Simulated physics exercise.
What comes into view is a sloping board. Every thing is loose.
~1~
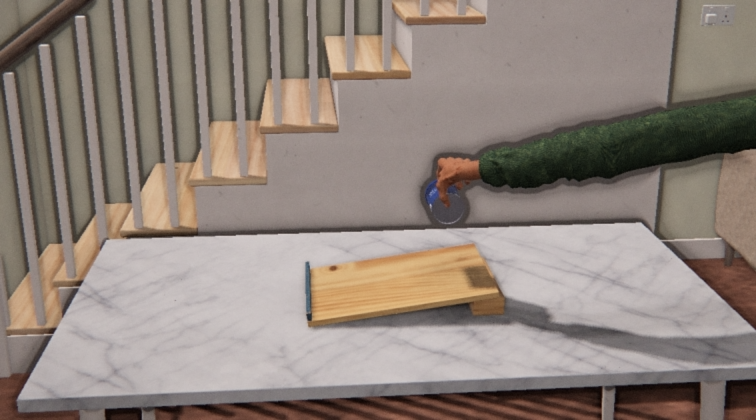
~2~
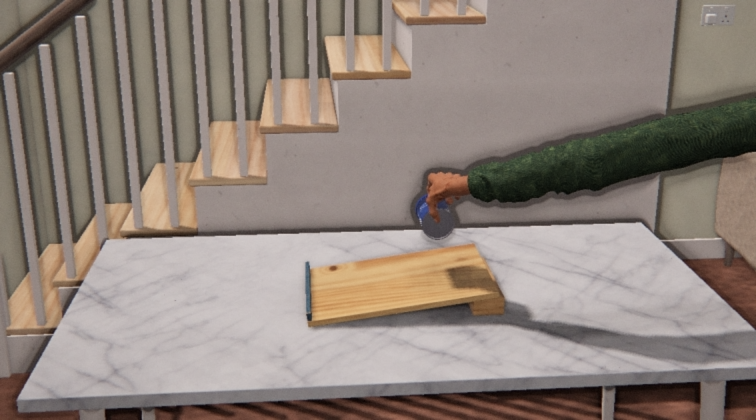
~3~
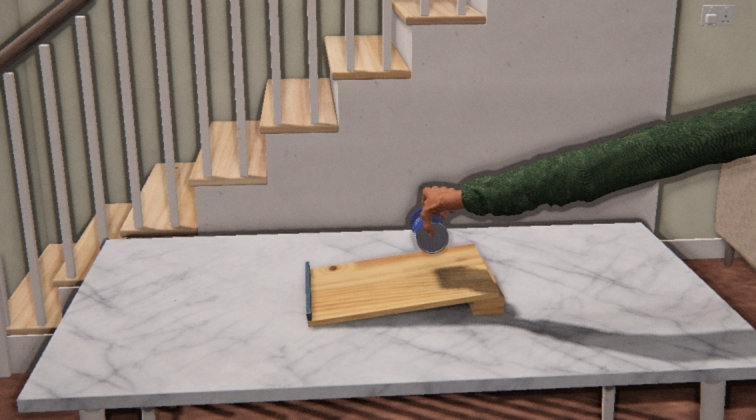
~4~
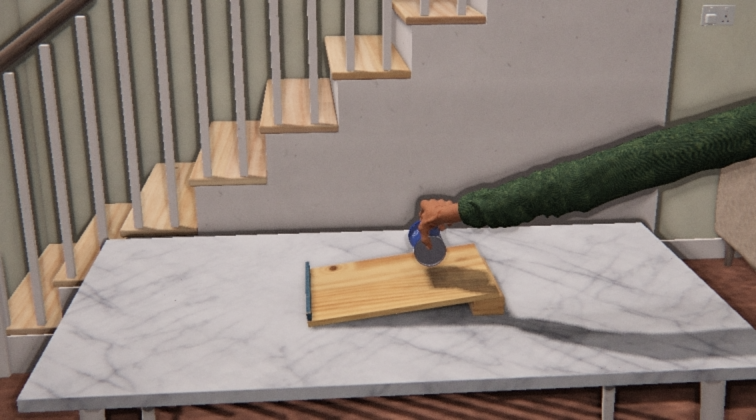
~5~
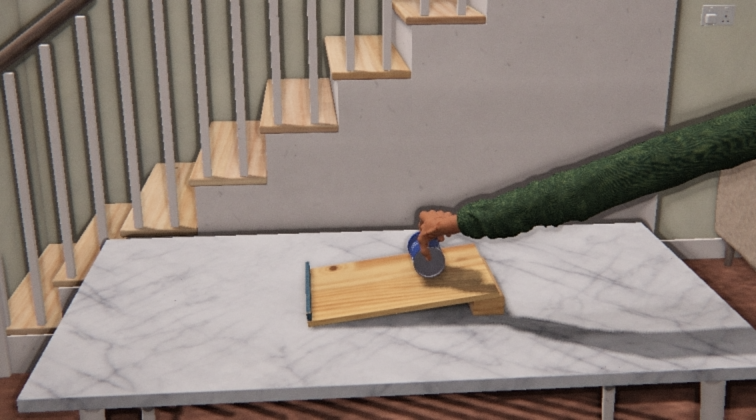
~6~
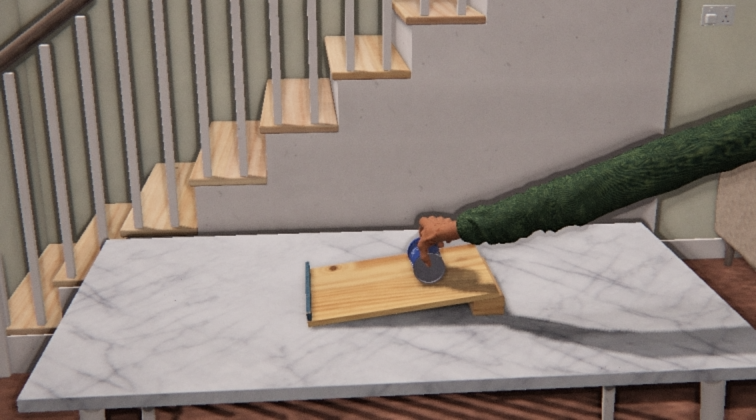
A hand in a dark green sleeve reaches in from the right, holding a blue tin above a white marble table, seen from the front and slightly above in a room with a wooden staircase behind. A sloping wooden board lies mid-table, dark strip at its left end, block under its right. The hand lowers the tin slightly leftward and sets it on the board, still gripping it.
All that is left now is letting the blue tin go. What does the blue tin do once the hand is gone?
It is in motion toward the bottom.
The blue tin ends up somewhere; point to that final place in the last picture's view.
It winds up at roughly (323, 276).
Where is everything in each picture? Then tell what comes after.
In the first frame, coming down; blue tin (445, 202).
In the second frame, coming down; blue tin (435, 216).
In the third frame, coming down; blue tin (429, 230).
In the fourth frame, coming down; blue tin (427, 243).
In the fifth frame, coming down; blue tin (426, 254).
In the sixth frame, set down, still held; blue tin (426, 260).
Then, 0.60 s after the last picture, blue tin rolled about its own width near (389, 266).
Then, 0.80 s after the last picture, blue tin rolled well along near (353, 271).
Then, 1.10 s after the last picture, blue tin rolled well along near (323, 276).
At rest, moved from the start, blue tin. Seen from the same camera at the end, blue tin near (322, 276). The blue tin runs down the board.
